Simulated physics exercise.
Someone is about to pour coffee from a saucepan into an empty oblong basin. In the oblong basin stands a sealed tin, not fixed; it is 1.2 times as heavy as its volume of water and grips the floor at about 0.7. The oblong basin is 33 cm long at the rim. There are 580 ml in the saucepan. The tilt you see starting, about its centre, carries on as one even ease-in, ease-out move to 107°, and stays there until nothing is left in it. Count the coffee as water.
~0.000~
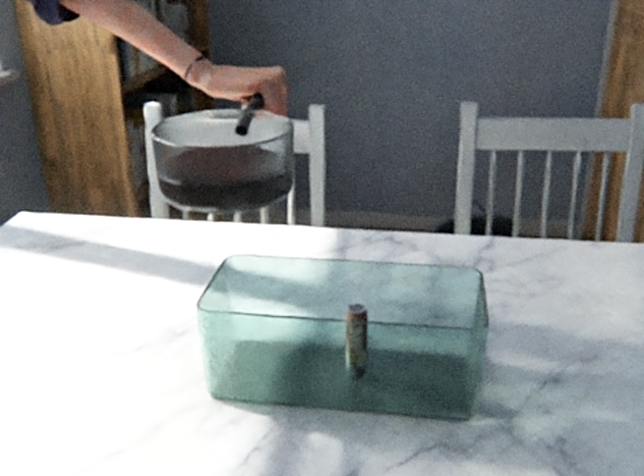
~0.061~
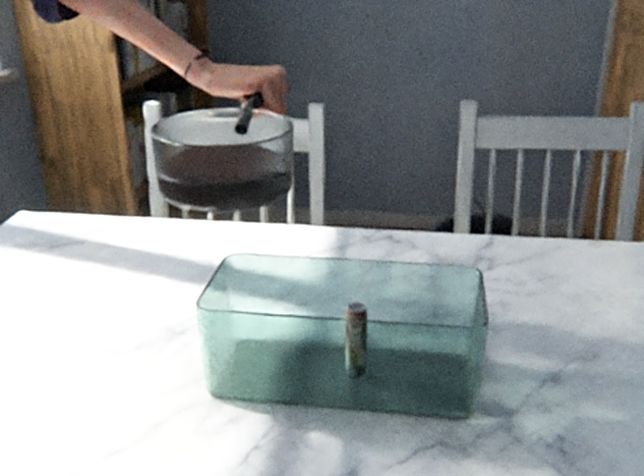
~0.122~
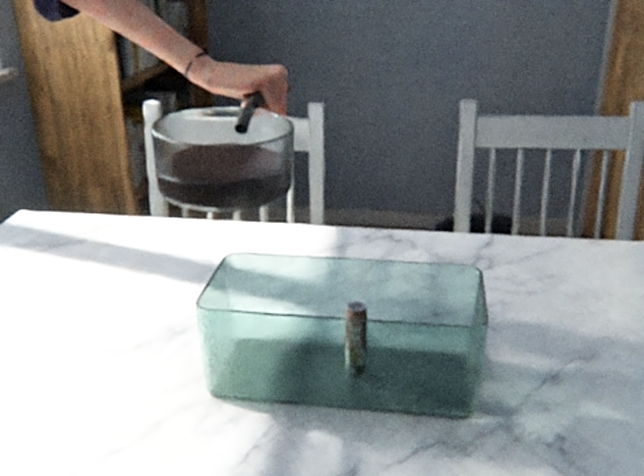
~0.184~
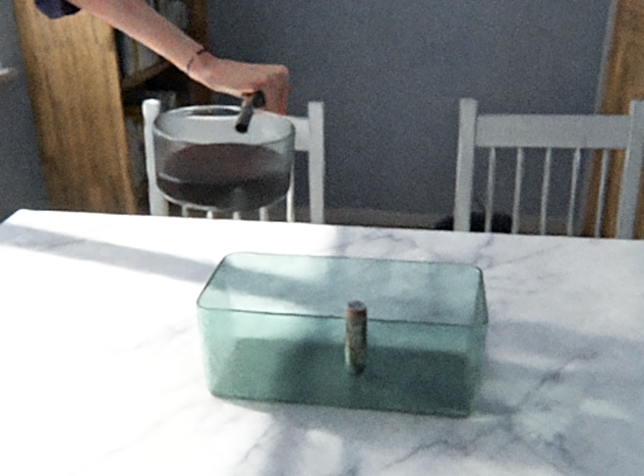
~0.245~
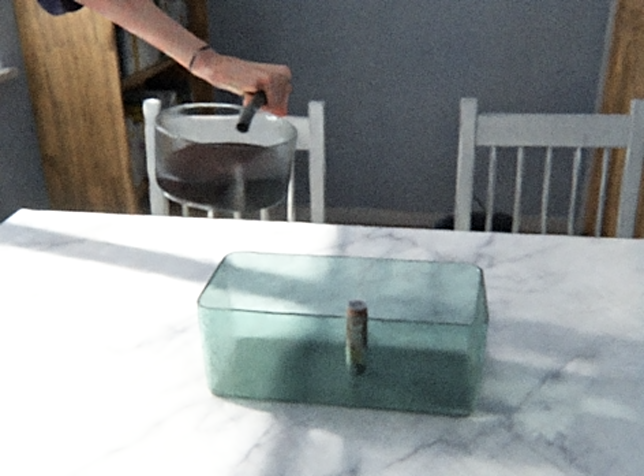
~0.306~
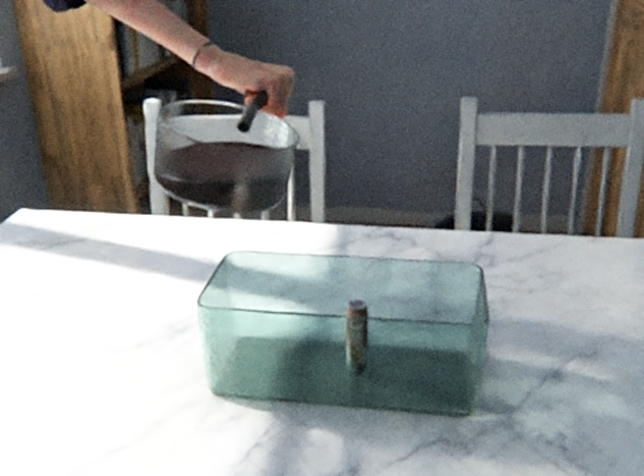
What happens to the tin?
It stays up.
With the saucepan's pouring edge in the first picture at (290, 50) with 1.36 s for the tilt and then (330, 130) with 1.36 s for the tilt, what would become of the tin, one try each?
First it falls; then it stays up.
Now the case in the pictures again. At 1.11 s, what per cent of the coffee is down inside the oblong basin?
About 70 per cent.
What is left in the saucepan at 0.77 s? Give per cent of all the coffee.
Near 72 in a hundred.
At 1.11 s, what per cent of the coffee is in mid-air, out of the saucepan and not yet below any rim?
Some 14 per cent.
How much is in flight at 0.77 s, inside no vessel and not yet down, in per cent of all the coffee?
Near 24 in a hundred.
By 0.77 s the tilt is 65° and 71 per cent is still to pour; the tin stands where it began.
By 1.11 s the tilt is 99° and 16 per cent is still to pour; the tin stands 1 cm from where it began.
By 1.47 s the tilt is 107° and 0 per cent is still to pour; the tin stands 1 cm from where it began.
By 1.86 s the tilt is 107° and 0 per cent is still to pour; the tin stands 1 cm from where it began.
At rest the tin stands 1 cm from where it began.
